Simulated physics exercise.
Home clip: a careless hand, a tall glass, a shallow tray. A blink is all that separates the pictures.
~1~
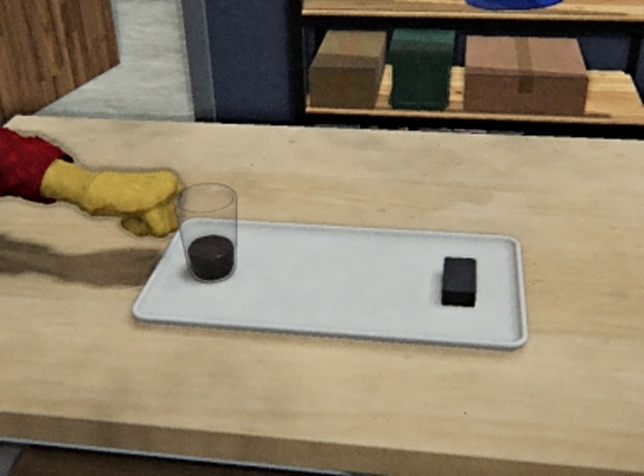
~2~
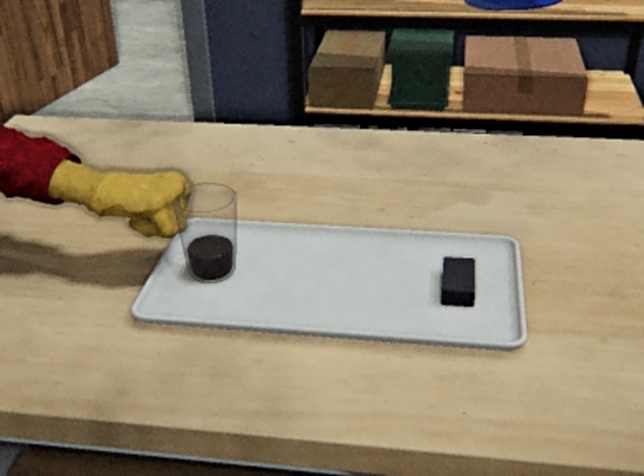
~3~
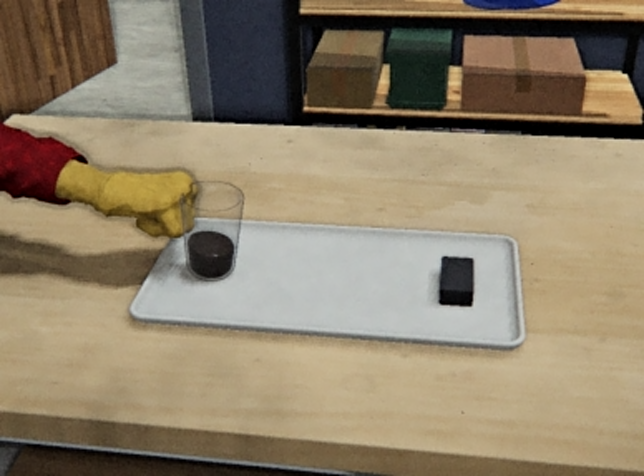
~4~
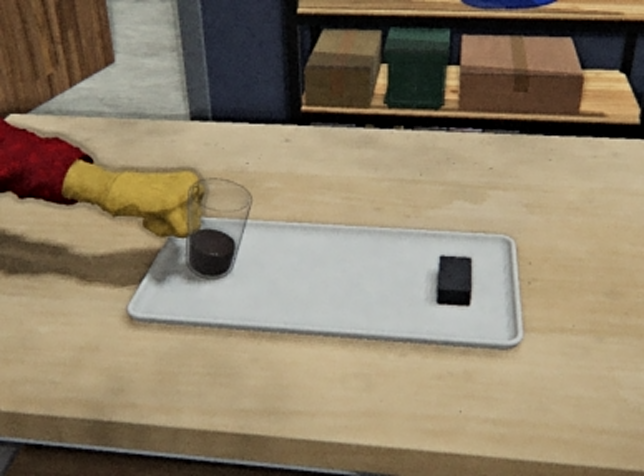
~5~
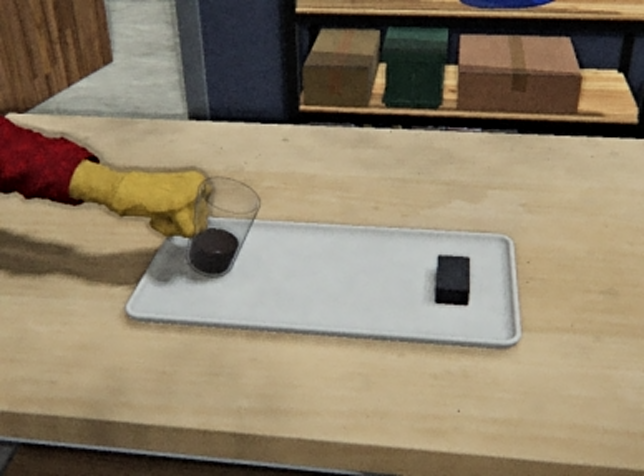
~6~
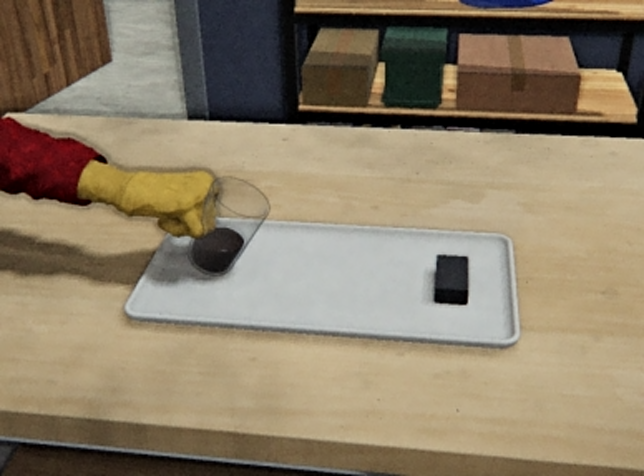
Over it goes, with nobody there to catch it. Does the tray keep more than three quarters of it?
Yes, what I see is less than a quarter pouring off the tray.
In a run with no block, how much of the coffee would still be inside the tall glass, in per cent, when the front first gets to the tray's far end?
Near 30 %.
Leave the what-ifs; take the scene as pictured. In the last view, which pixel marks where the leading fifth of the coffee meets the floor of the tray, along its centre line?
Around (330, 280).
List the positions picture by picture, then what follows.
In the first frame, it leans 0°; its right rim is at (234, 201); the coffee meets the walls at (189, 243) and (234, 246); the tray's far rim is at (521, 287); a block is fixed to the tray further along.
In the second frame, it leans 0°; its right rim is at (234, 201); the coffee meets the walls at (189, 242) and (233, 245).
In the third frame, it leans 6°; its right rim is at (242, 202); the coffee meets the walls at (190, 235) and (234, 245).
In the fourth frame, it leans 13°; its right rim is at (250, 204); the coffee meets the walls at (192, 231) and (235, 245).
In the fifth frame, it leans 20°; its right rim is at (258, 207); the coffee meets the walls at (194, 234) and (239, 242).
In the sixth frame, it leans 27°; its right rim is at (267, 212); the coffee meets the walls at (194, 237) and (245, 239).
A moment on, the tall glass lies on its side and 100 per cent is in the glass, 0 on the tray and 0 above or beyond its rim.
Next, the tall glass lies on its side and 83 per cent is in the glass, 14 on the tray and 2 above or beyond its rim.
Then the tall glass lies on its side and 41 per cent is in the glass, 59 on the tray and 0 above or beyond its rim.
Later the tall glass lies on its side and 21 per cent is in the glass, 76 on the tray and 2 above or beyond its rim.
At rest 98 per cent is held by tray and glass, 2 is off the tray.
